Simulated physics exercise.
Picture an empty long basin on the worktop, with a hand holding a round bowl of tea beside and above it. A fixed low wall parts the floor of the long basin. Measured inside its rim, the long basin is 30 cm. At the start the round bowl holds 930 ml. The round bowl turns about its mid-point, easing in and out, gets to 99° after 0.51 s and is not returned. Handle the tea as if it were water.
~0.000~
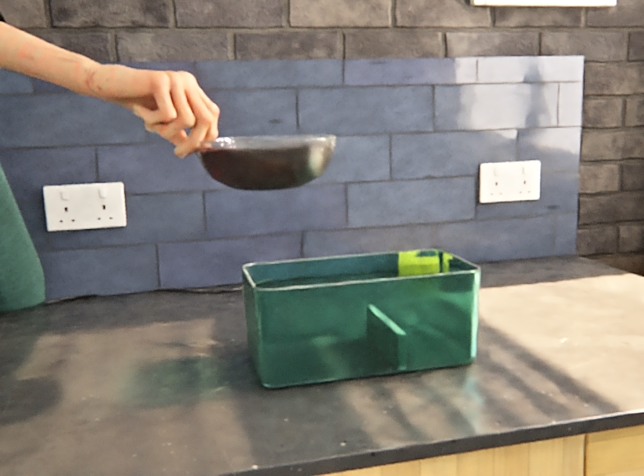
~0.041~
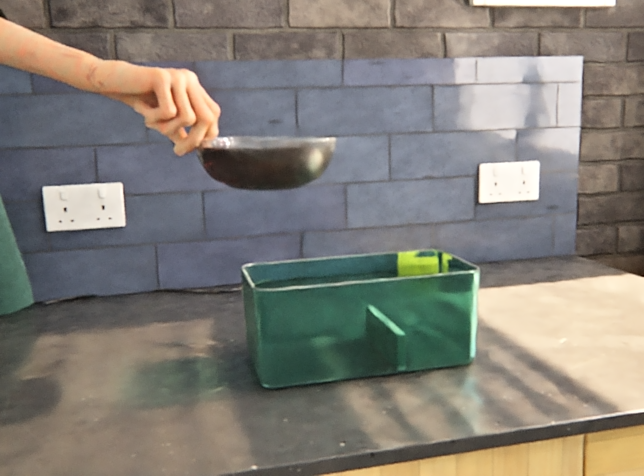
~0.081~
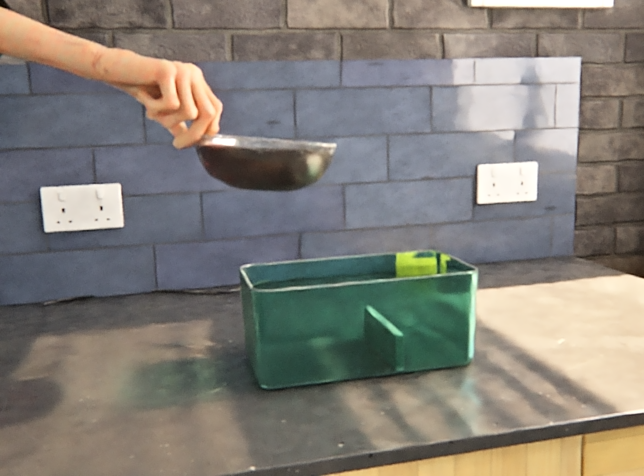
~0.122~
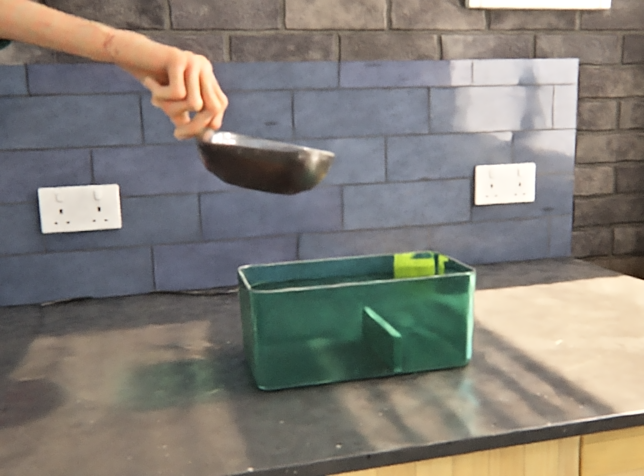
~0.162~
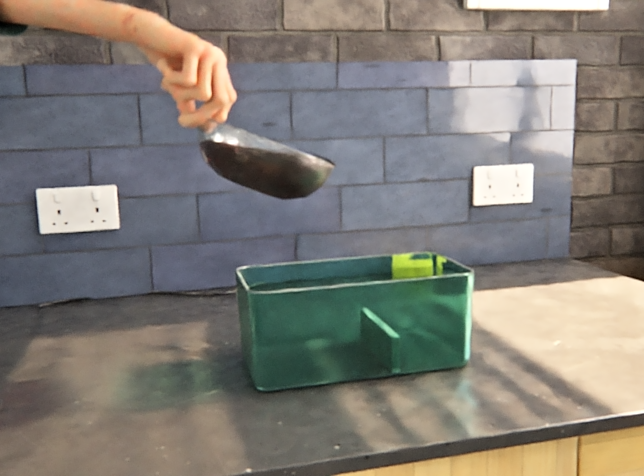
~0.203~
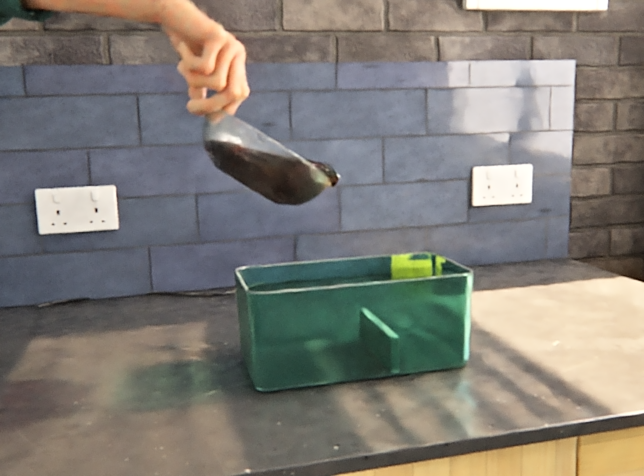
A hand tilting a round bowl of dark liquid steadily down to the right above a green long basin on a worktop.
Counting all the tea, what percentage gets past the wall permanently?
The share past the wall is about 28 per cent.
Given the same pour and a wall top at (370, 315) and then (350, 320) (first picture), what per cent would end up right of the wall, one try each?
Roughly 45 per cent, then 65 per cent.
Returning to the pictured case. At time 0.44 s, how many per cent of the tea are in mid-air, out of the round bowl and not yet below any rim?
Some 46 per cent, I reckon.
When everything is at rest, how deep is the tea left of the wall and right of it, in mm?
Left part: About 22 mm; right part: About 16 mm.
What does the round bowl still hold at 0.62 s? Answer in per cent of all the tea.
About 0 per cent.
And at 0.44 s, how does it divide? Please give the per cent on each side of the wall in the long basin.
Around 32 percent on the left and 18 on the right.
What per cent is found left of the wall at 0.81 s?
The left part holds close to 60 per cent.
After 0.44 s the tilt is 95° and 4 per cent is still to pour, 33 is left of the wall and 18 right of it.
After 0.62 s the tilt is 99° and 0 per cent is still to pour, 63 is left of the wall and 25 right of it.
After 0.81 s the tilt is 99° and 0 per cent is still to pour, 60 is left of the wall and 26 right of it.
After 1.01 s the tilt is 99° and 0 per cent is still to pour, 63 is left of the wall and 27 right of it.
In the end 63 per cent lies left of the wall, 28 right of it and 10 outside.
